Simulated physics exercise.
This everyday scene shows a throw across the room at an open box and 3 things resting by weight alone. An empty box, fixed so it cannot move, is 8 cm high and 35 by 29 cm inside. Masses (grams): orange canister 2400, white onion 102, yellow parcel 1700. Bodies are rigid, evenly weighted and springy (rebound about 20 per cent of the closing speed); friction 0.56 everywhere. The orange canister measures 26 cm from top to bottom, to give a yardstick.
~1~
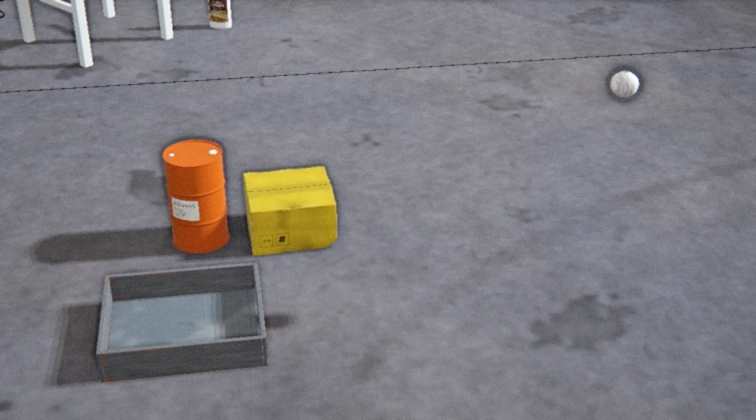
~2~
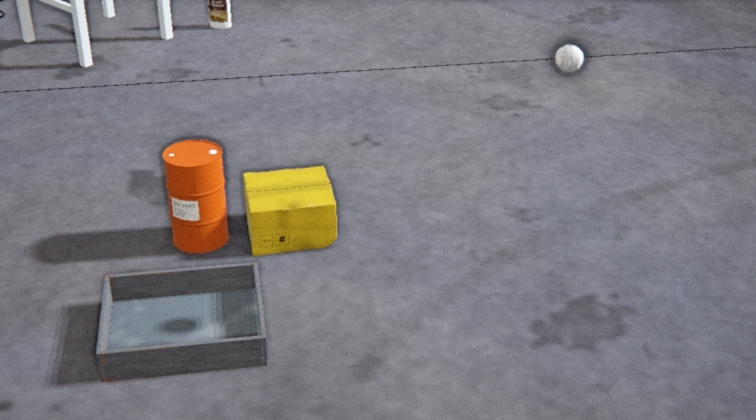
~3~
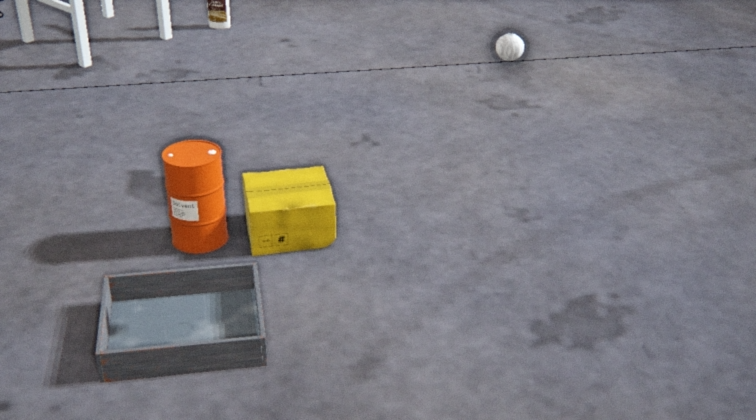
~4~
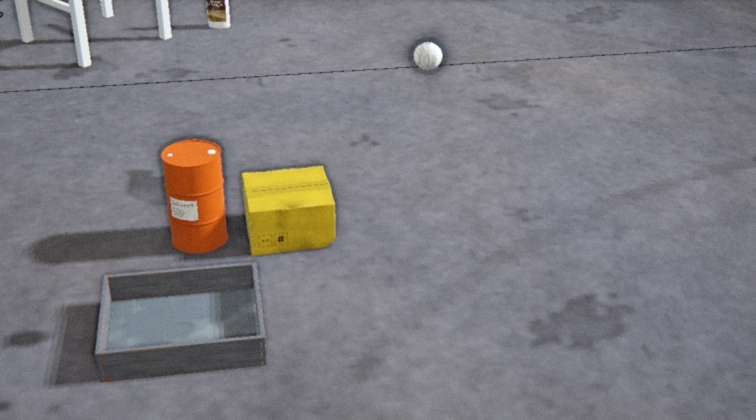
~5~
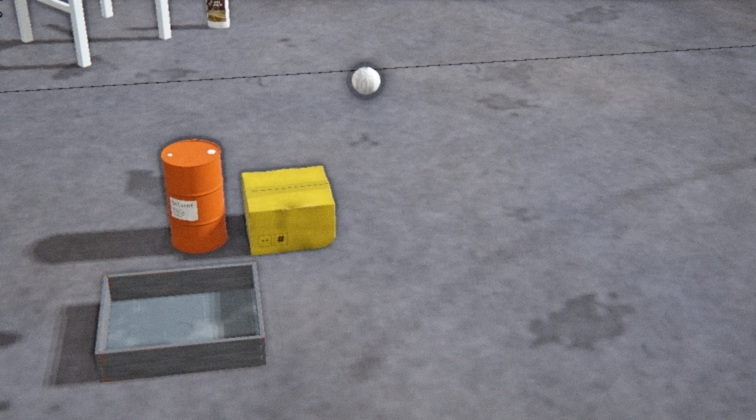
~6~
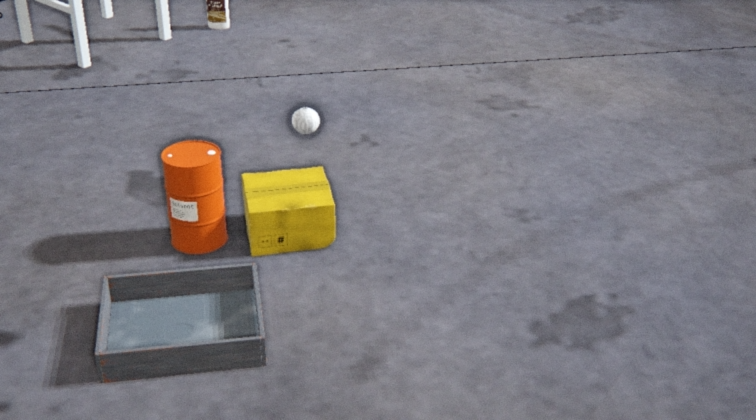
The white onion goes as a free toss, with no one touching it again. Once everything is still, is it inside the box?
Yes.
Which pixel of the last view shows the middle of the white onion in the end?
At pixel (172, 301) or so, give or take.
Then, 0.20 s on from there, onion inside the box; white onion near (131, 309).
Then, 0.30 s on from there, onion inside the box; white onion near (130, 298).
In the end, onion inside the box; the bystanders under 10 cm from the start. At the end, from the last picture's camera, white onion near (172, 301).
